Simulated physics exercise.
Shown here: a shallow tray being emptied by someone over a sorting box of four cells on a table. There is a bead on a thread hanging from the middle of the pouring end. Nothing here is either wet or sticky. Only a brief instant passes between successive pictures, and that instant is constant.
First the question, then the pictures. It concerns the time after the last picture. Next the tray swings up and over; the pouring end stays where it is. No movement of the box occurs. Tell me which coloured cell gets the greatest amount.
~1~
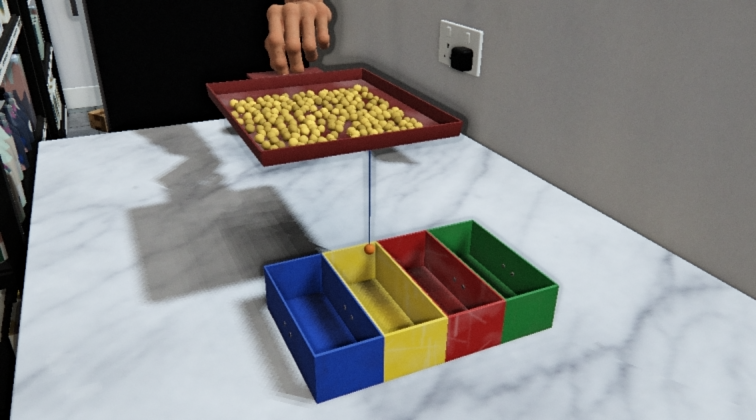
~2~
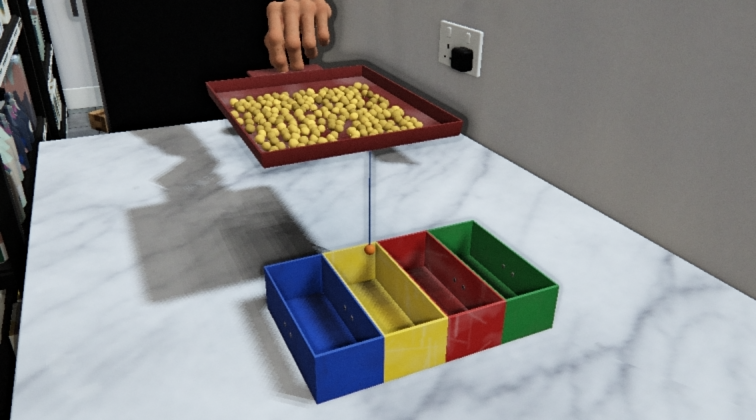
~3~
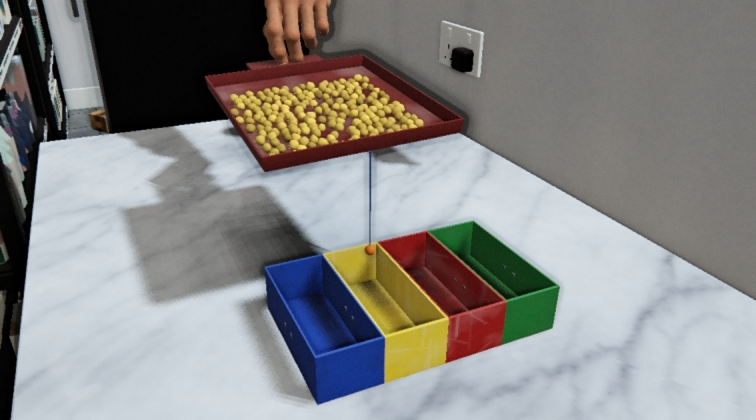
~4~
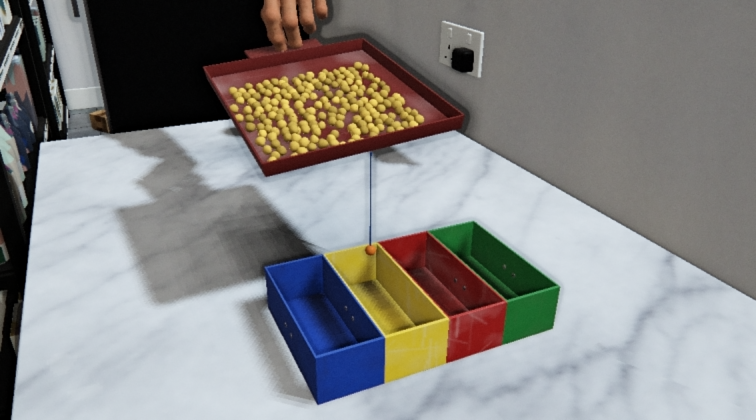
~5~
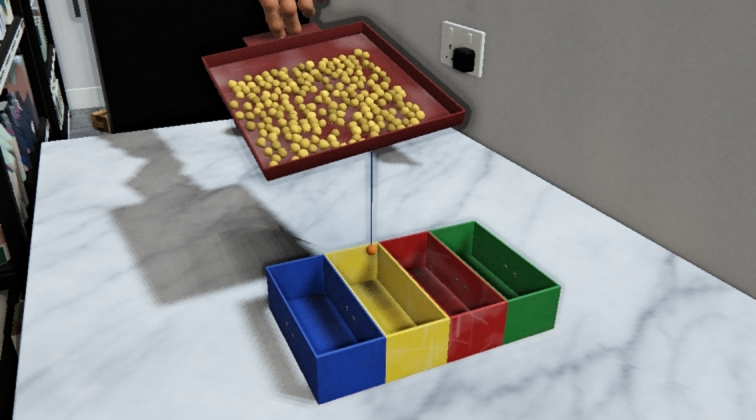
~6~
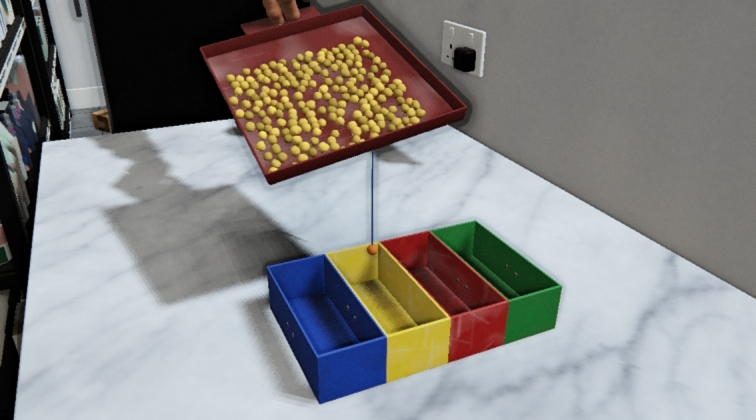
The greatest amount goes to the blue cell.
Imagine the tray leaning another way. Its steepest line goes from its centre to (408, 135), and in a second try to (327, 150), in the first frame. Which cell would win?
Try 1 - the red one / try 2 - the blue one.
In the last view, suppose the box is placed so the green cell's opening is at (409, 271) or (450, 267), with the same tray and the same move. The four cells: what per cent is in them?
Close to 100 in a hundred, then close to 90 in a hundred.
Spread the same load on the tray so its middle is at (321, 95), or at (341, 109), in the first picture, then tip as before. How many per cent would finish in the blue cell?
You'd get near 70 percent first and near 60 percent after that.
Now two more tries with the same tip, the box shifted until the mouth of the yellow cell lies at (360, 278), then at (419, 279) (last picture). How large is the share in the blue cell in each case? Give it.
You'd end up with around 80 per cent and then around 20 per cent.
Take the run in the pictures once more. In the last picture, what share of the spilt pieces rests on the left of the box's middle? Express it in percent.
It comes to about 100 percent.
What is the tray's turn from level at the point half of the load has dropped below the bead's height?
About 110 degrees.
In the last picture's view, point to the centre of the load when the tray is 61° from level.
Near the pixel (303, 114).
Shortly afterwards, tray tipped steeply; all but a few on the tray; only a few falling or outside the box.
Next, tray tipped right over; all but a few on the tray; only a few in the blue cell; only a few falling or outside the box.
Some moments later, tray tipped past a quarter turn; near two thirds in the blue cell; a little in the yellow cell; near a quarter falling or outside the box.
In the end, tray tipped past a quarter turn; near two thirds in the blue cell; a little in the yellow cell; none at all in the red cell; none at all in the green cell; near a quarter outside the box.
